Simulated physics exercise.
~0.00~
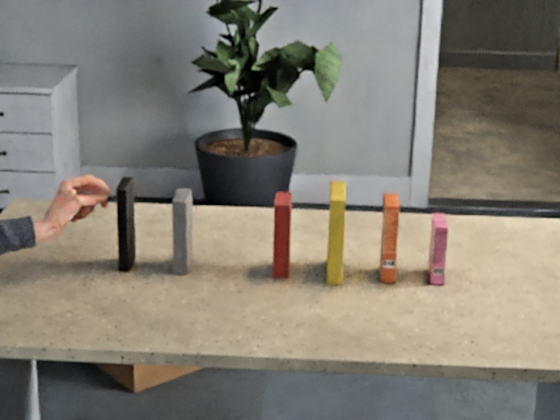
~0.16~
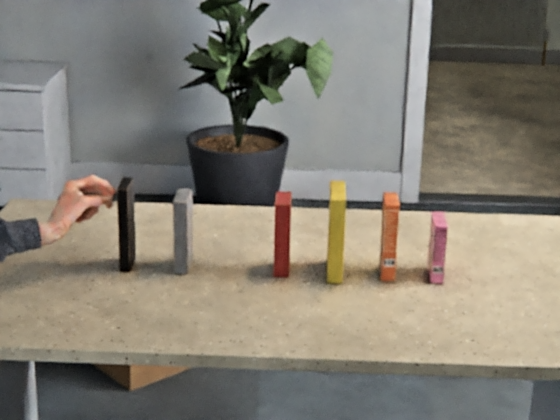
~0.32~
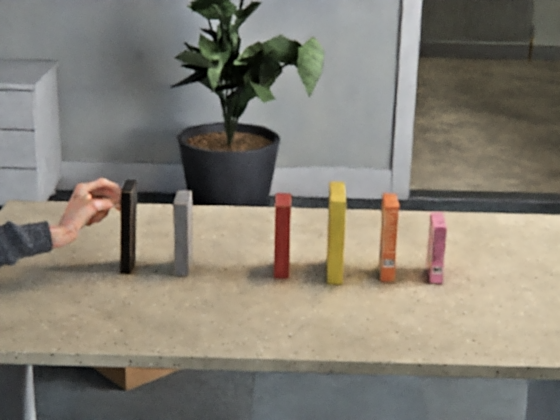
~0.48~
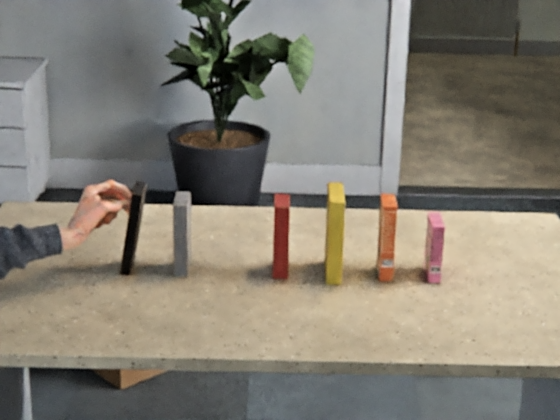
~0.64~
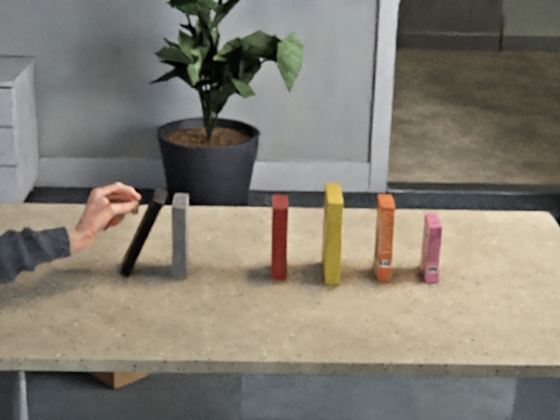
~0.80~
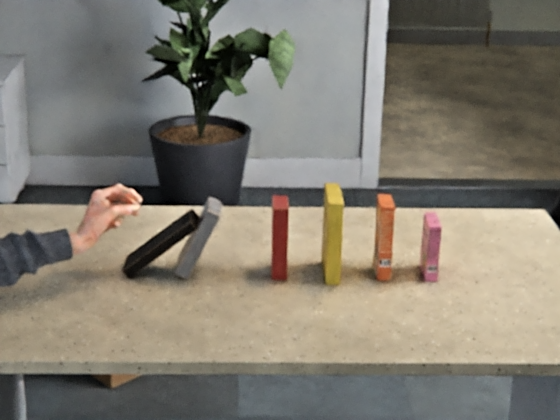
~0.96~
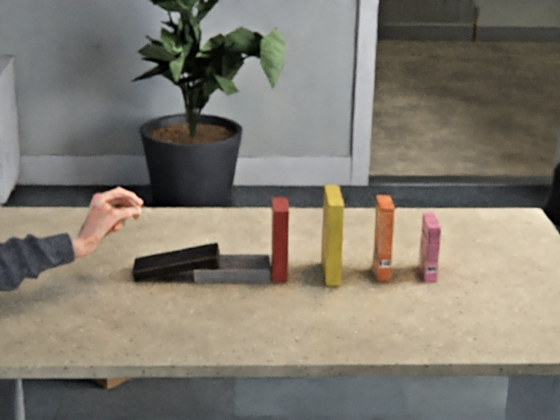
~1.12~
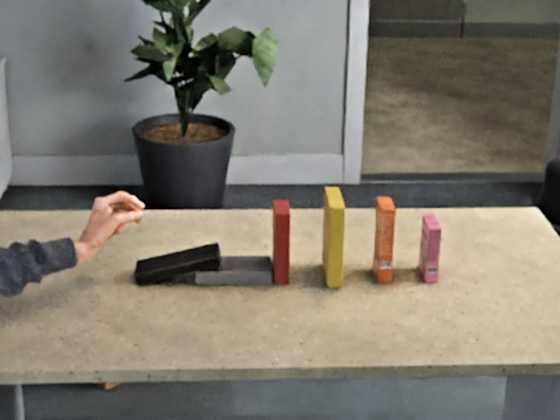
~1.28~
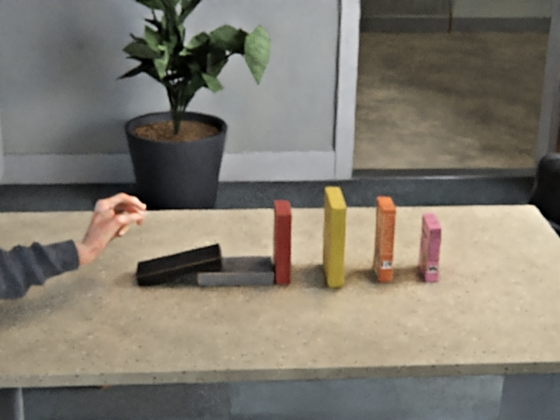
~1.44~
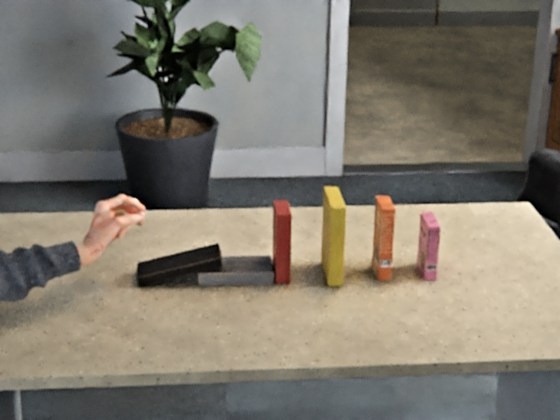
At first, six flat pieces stand upright in a line on a speckled table, black, grey, red, yellow, orange and pink from left to right, with a potted plant behind. A hand at the left tips the black board to the right, and it leans into the grey block. The hand stays back as both topple together. The grey block drops flat just short of the red block, and the black board comes down partly on top of it. The red, yellow, orange and pink pieces remain standing, while the hand hovers still at the left.
